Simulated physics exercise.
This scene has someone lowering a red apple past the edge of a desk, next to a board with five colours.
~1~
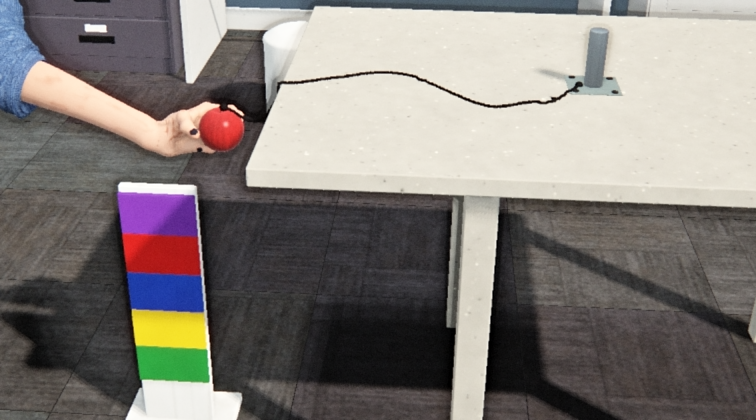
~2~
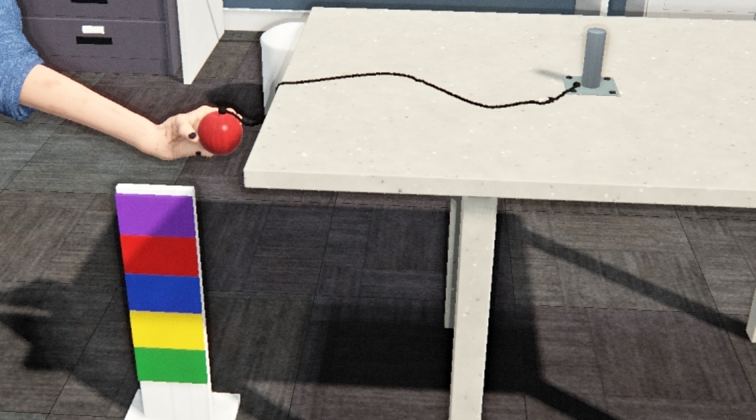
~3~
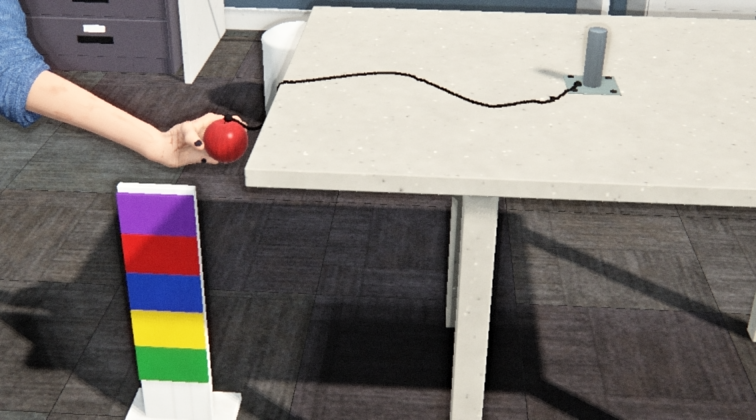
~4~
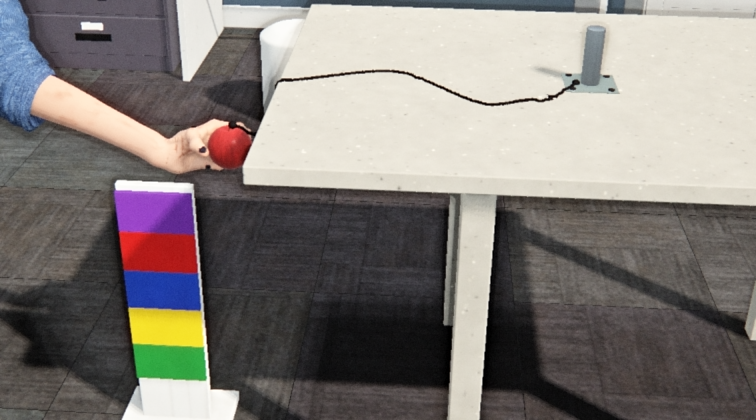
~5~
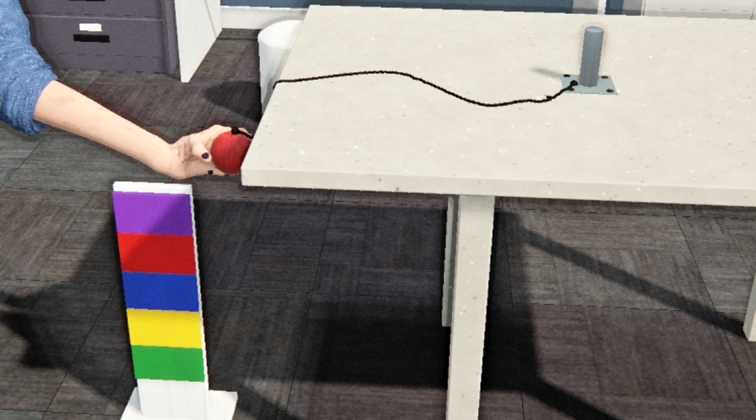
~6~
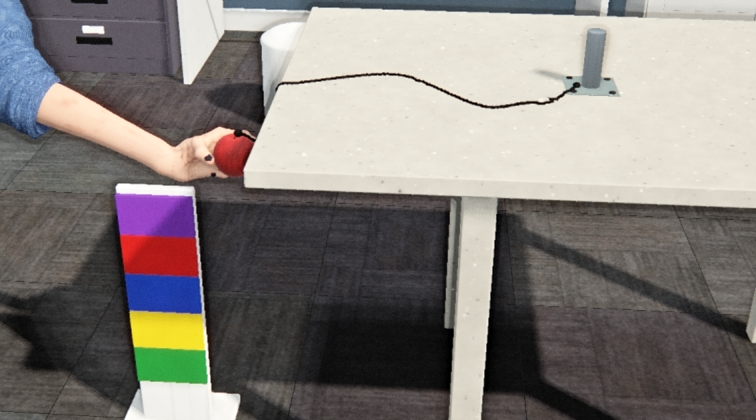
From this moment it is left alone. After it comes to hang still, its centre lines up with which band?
It lines up with red.
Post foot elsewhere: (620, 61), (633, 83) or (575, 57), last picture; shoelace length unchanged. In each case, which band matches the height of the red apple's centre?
Result 1: Purple. Result 2: Purple. Result 3: Red.
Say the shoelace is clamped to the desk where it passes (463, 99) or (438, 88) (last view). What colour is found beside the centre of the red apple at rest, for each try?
Purple, then purple.
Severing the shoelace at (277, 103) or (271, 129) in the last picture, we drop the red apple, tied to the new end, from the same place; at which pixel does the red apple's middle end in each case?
Roughly (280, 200), (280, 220).
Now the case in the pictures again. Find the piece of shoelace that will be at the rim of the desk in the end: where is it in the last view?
It's the piece you see at (353, 76).
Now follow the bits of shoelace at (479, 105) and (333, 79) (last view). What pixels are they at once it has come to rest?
First one close to (435, 87), second close to (276, 116).
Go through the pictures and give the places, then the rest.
Red apple (221, 129); purple (157, 216); red (161, 256); blue (165, 294); yellow (169, 330); green (173, 365), in the first picture.
Red apple (220, 133); shoelace through (558, 97) (493, 107) (432, 86) (360, 75) (284, 85), in the second picture.
Red apple (225, 140), in the third picture.
Red apple (230, 147); shoelace through (558, 94) (492, 105) (432, 83) (359, 73) (283, 82), in the fourth picture.
Red apple (233, 153), in the fifth picture.
Red apple (235, 155); shoelace through (558, 97) (493, 108) (432, 86) (360, 76) (284, 85), in the sixth picture.
Early on, apple near (245, 261); level with red.
Midway, apple near (308, 252); level with red.
Near the end, apple near (270, 261); level with red.
Finally, apple near (279, 262); level with red. The red one.
